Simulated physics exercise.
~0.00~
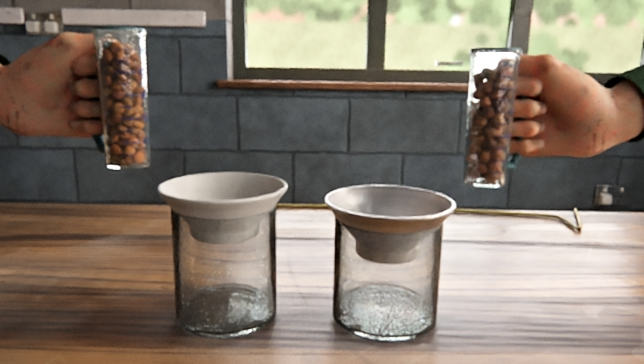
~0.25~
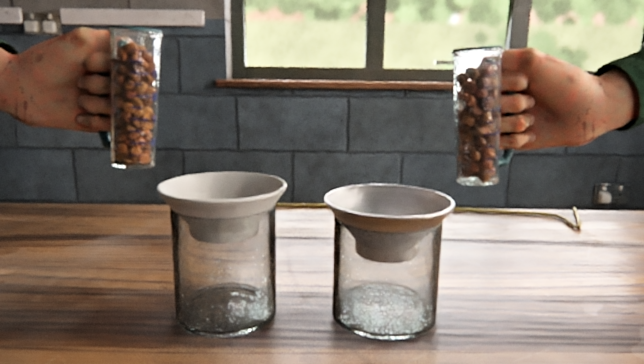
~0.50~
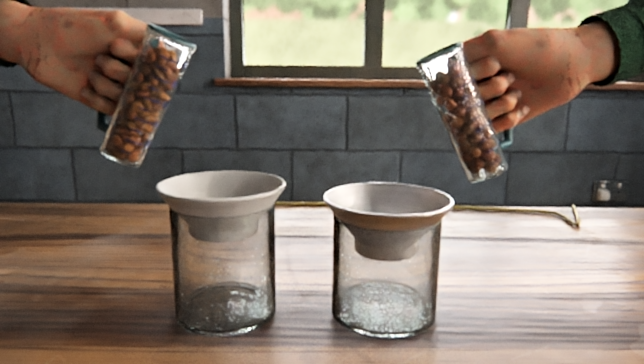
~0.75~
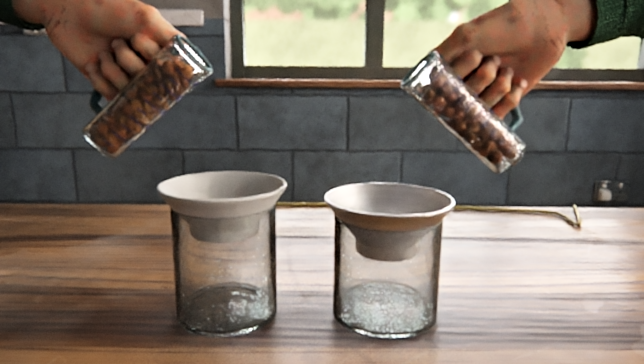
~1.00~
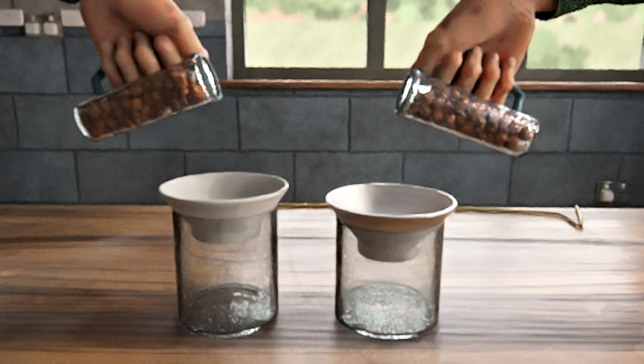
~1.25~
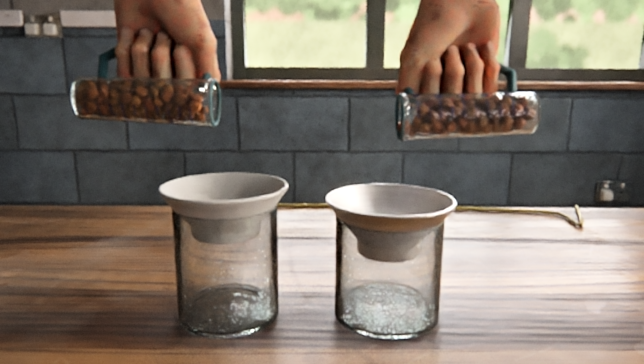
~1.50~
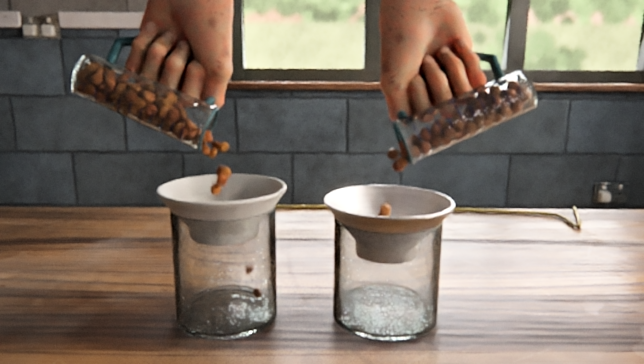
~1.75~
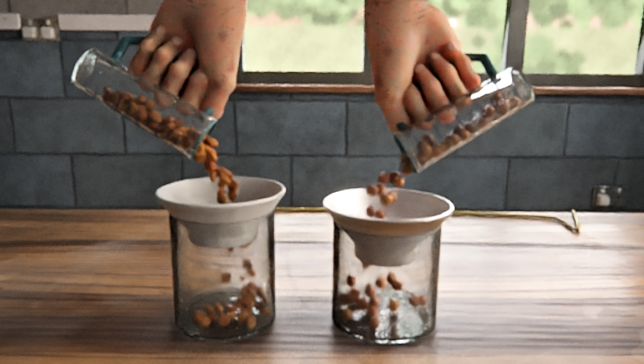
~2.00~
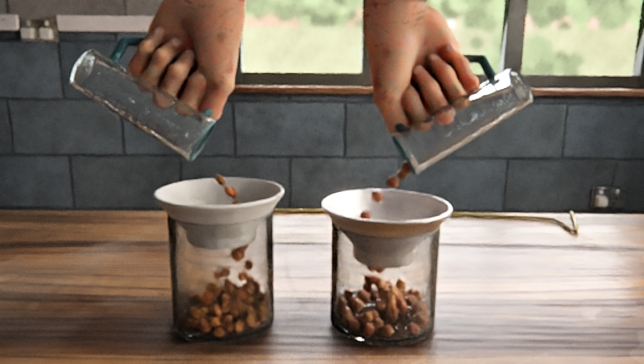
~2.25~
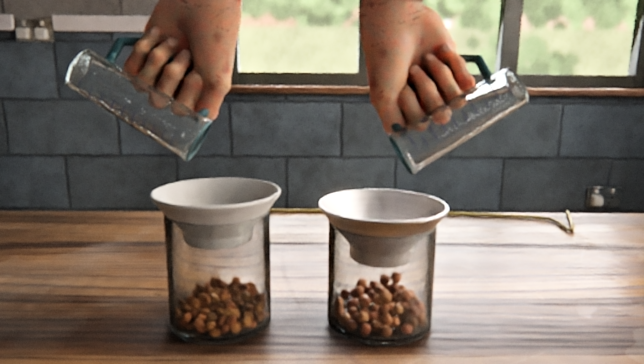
On a wooden kitchen counter, two hands brought small glass cups of brown nut-like pieces in over two funnel-topped jars and tipped them. The pieces tumbled through both funnels until the cups were empty and everything lay heaped in the jars.
